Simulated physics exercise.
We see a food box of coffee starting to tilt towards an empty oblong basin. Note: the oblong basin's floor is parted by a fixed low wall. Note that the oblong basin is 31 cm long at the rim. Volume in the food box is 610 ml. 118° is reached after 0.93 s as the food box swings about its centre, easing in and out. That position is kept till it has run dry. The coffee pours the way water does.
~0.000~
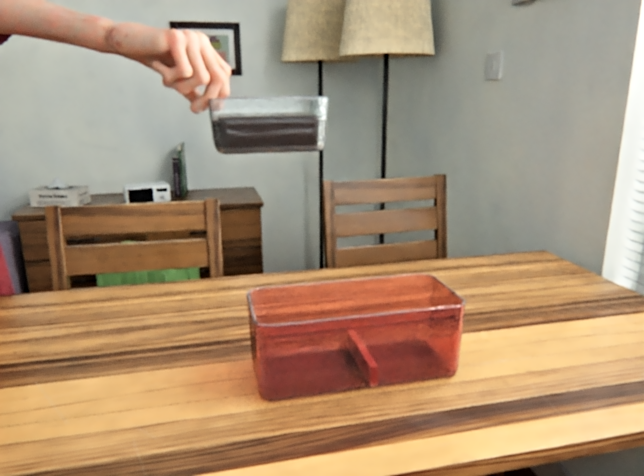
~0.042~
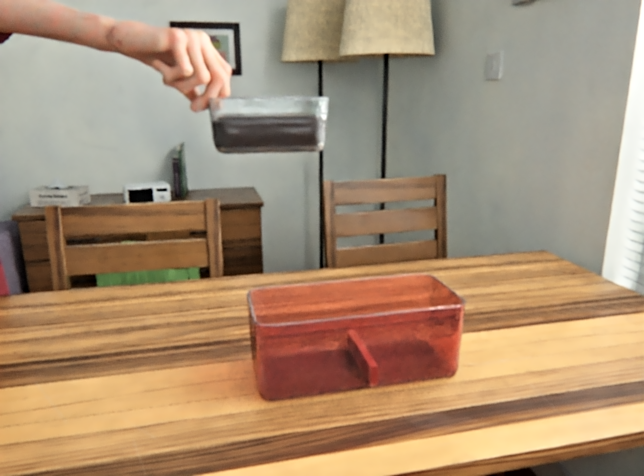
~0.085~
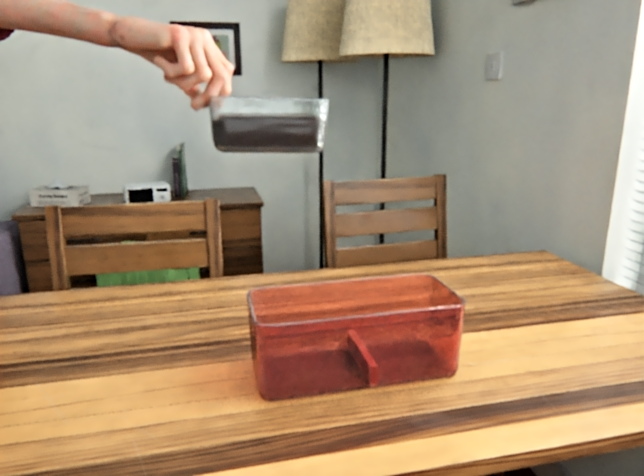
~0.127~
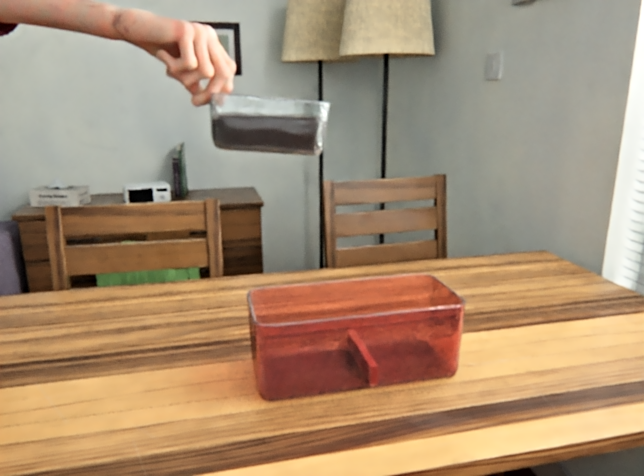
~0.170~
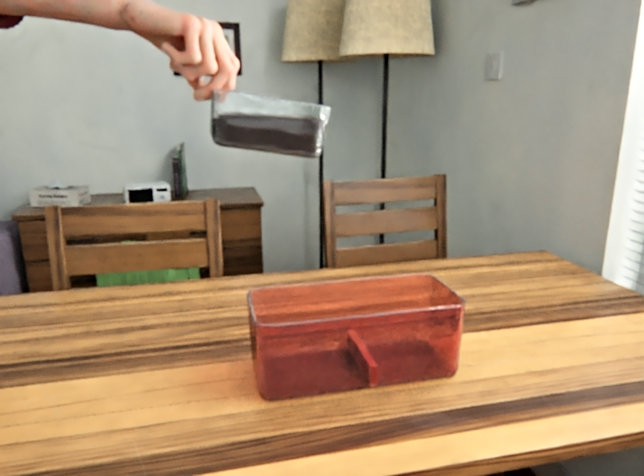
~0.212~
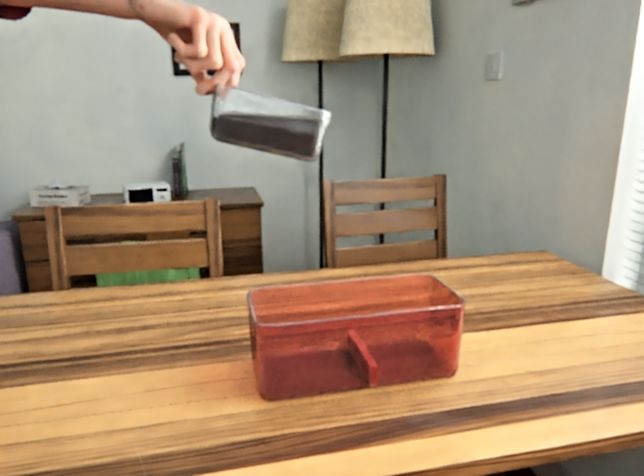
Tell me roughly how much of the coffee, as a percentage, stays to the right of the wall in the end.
Around 54 per cent stays on the right.
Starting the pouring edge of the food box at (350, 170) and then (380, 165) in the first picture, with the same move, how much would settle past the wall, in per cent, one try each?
60 per cent first, 75 per cent second.
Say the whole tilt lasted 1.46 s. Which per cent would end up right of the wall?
In that case, roughly 60 per cent.
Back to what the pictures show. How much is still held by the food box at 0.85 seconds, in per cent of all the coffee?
Around 3 in a hundred is still there.
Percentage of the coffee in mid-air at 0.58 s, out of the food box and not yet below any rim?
64 %.
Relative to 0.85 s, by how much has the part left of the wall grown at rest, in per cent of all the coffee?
About 14 per cent.
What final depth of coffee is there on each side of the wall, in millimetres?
12 mm left, 20 mm right.
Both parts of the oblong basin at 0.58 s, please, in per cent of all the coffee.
Lab note: Left near 2 %, right near 4.
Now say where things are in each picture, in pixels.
In the first picture, tilt 0°; pouring edge (319, 99); surface from (213, 116) to (316, 115); the oblong basin's rim runs from (251, 308) to (448, 289); the wall's top is at (361, 347).
In the second picture, tilt 1°; pouring edge (319, 99); surface from (213, 116) to (316, 115).
In the third picture, tilt 2°; pouring edge (320, 101); surface from (213, 115) to (316, 115).
In the fourth picture, tilt 5°; pouring edge (321, 104); surface from (213, 115) to (317, 116).
In the fifth picture, tilt 9°; pouring edge (322, 108); surface from (213, 115) to (317, 117).
In the sixth picture, tilt 14°; pouring edge (323, 113); surface from (214, 114) to (319, 118).
Then, 0.58 s in, the tilt is 81° and 30 per cent is still to pour, 2 is left of the wall and 4 right of it.
Then, 0.85 s in, the tilt is 116° and 3 per cent is still to pour, 24 is left of the wall and 55 right of it.
Then, 1.13 s in, the tilt is 118° and 0 per cent is still to pour, 38 is left of the wall and 54 right of it.
Then, 1.43 s in, the tilt is 118° and 0 per cent is still to pour, 38 is left of the wall and 53 right of it.
Finally, 38 per cent lies left of the wall, 54 right of it and 9 outside.
